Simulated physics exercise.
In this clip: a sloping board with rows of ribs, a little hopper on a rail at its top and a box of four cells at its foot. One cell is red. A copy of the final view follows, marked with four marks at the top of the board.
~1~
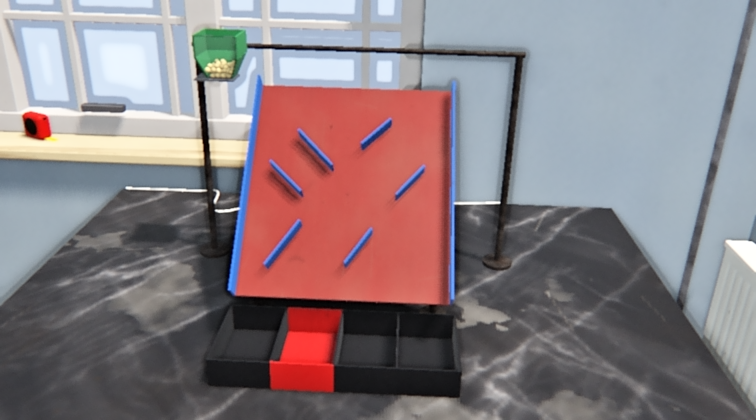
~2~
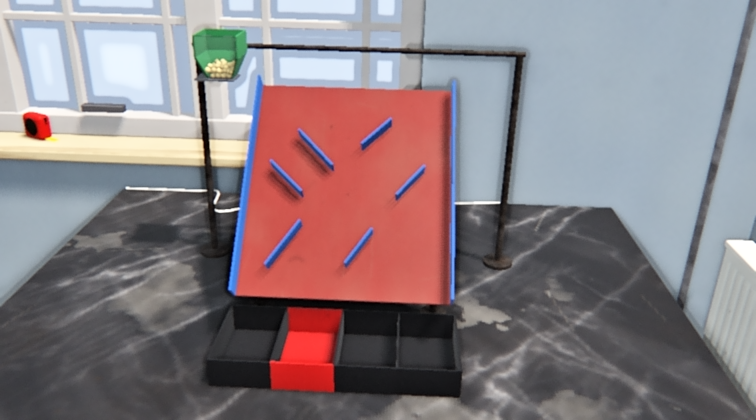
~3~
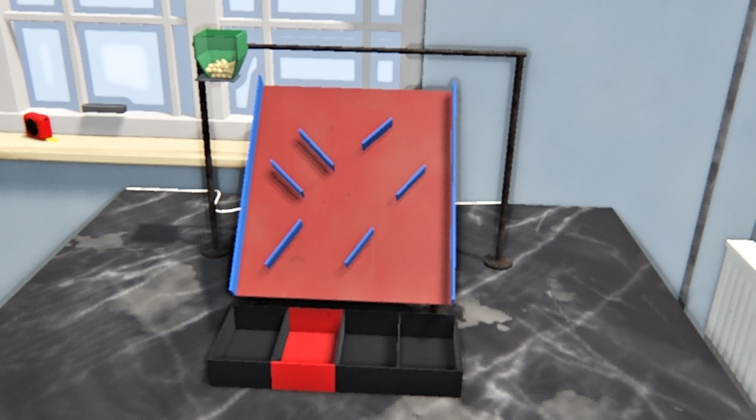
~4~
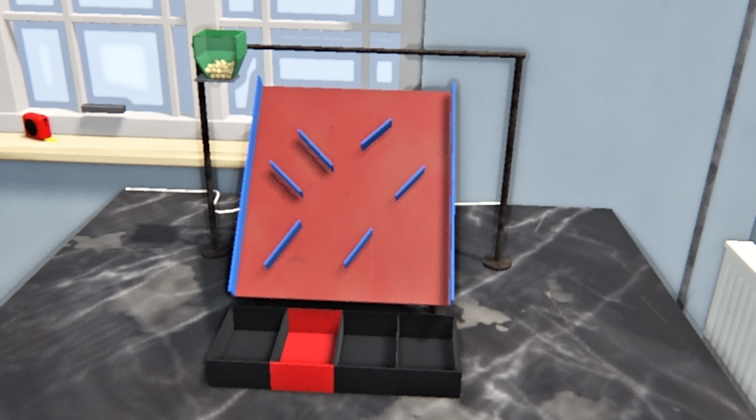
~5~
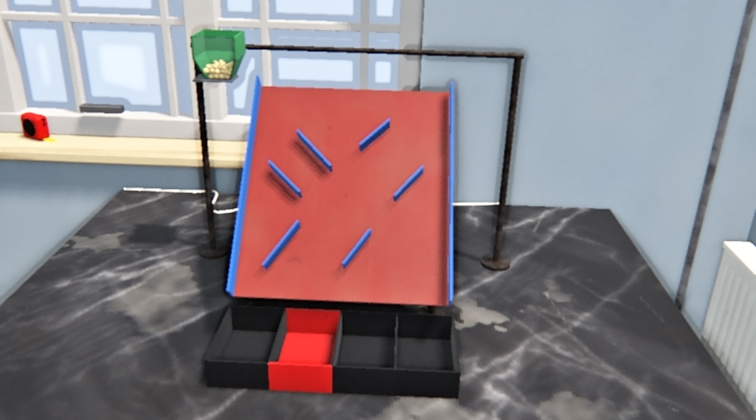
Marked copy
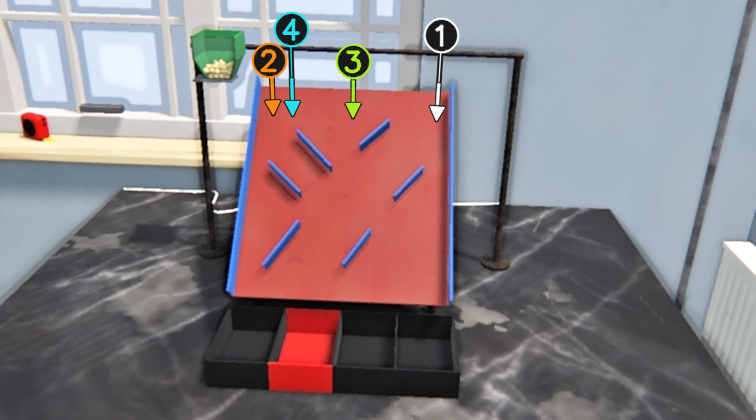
The clip shows a sloping red board with blue ribs, a green hopper of pale beans on a rail at its upper left, and a box of four cells, one red, at its foot; nothing visibly moves apart from slight view shifts.
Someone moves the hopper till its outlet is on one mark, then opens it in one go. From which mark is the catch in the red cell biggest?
Mark 3 does it best.
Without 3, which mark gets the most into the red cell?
It is 4.
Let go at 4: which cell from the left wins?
The second.
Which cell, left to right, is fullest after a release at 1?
It is the fourth one.
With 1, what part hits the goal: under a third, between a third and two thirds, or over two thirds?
Mark 1 gives under a third.
On the marked copy, mark 1 meets the board at (436, 115); mark 2 meets the board at (273, 109); mark 3 meets the board at (353, 112); mark 4 meets the board at (292, 110).
For mark 1, a small part in the red cell, most in other cells, a small part outside the box.
For mark 2, about a quarter in the red cell, about two thirds in other cells.
For mark 3, most in the red cell, a small part in other cells.
For mark 4, about two thirds in the red cell, about a third in other cells.
